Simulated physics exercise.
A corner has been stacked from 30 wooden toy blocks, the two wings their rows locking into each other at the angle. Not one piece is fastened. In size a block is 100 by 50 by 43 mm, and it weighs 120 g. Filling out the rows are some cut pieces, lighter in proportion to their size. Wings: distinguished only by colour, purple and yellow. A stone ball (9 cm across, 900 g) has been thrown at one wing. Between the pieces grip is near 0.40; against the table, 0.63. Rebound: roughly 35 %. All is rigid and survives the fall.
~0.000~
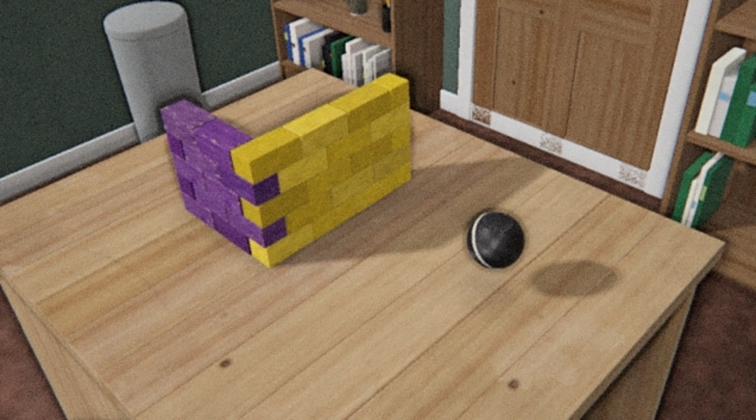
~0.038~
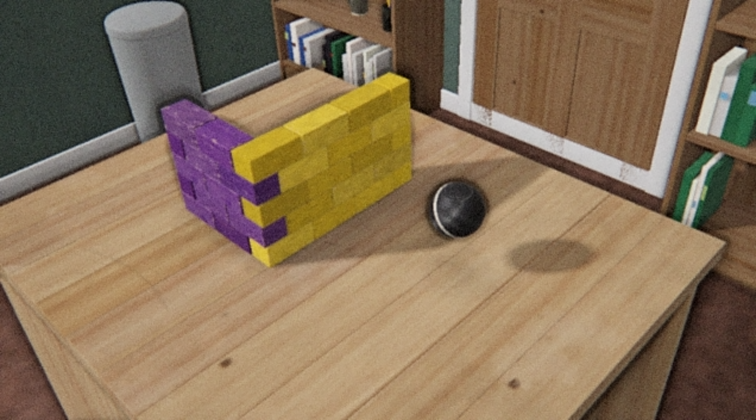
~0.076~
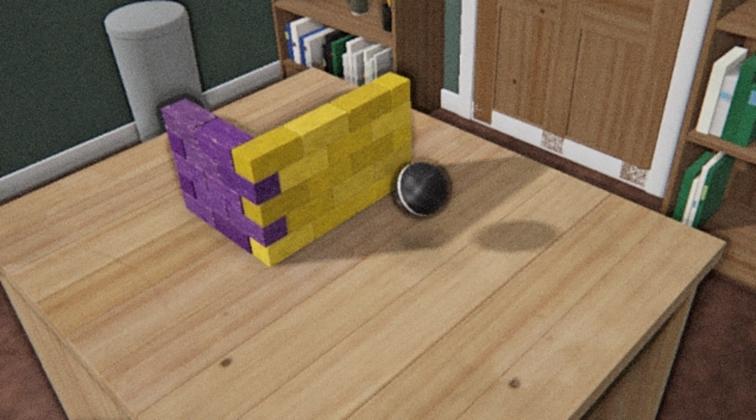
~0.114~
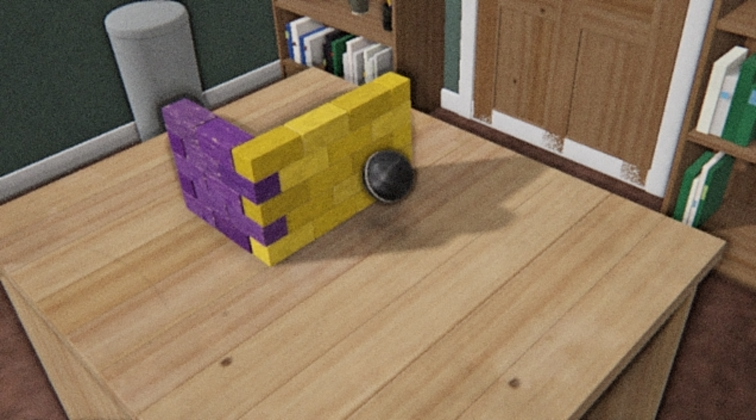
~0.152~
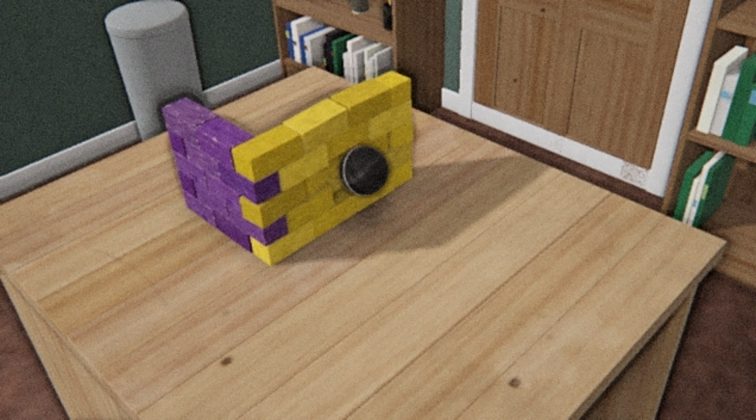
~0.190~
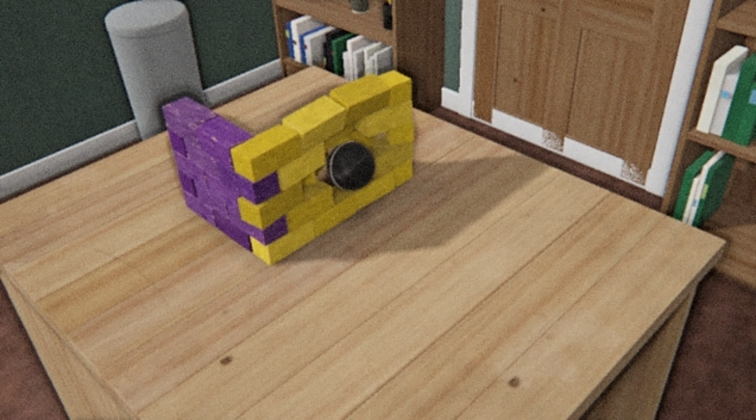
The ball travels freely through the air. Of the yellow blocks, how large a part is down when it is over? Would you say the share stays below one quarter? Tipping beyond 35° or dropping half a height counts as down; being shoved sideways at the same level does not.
No, it goes beyond a quarter.
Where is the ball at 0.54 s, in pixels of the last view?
You'll find it near (281, 144).
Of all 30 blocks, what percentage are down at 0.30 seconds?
By then, 15 per cent.
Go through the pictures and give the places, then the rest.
In the first picture (each place is the centre of the face we see best), ball (495, 241) 26 cm from contact, 2.1 m/s; top yellow block (400, 96); top purple block (223, 134); all as stacked.
The second picture shows ball (457, 210) 18 cm from contact, 2.0 m/s; top yellow block (401, 95).
The third picture shows ball (421, 189) 11 cm from contact, 2.0 m/s; top yellow block (401, 95).
The fourth picture shows ball (388, 176) 32 mm from contact, 2.1 m/s; top yellow block (401, 94).
The fifth picture shows ball (364, 171) after contact, 1.2 m/s; top yellow block (402, 94); steepest lean 6°, the block at (371, 108); 8 have shifted.
The sixth picture shows ball (351, 166) after contact, 0.7 m/s; top yellow block (402, 94); top purple block (224, 131); steepest lean 20°, the block at (339, 135); 11 have shifted.
By 0.30 s, ball still moving; 4 of the 18 yellow blocks down (4 of 30 in all colours); top yellow block tilted 20°.
By 0.54 s, ball still moving; 9 of the 18 yellow blocks down (9 of 30 in all colours); top yellow block on its side.
When it is over (1.2 s), ball rolling away; 9 of the 18 yellow blocks down (9 of 30 in all colours); top yellow block on its side; top purple block unmoved. That is 50 per cent. In pixels of the last frame, middles, top yellow block near (248, 167), top purple block near (226, 142).
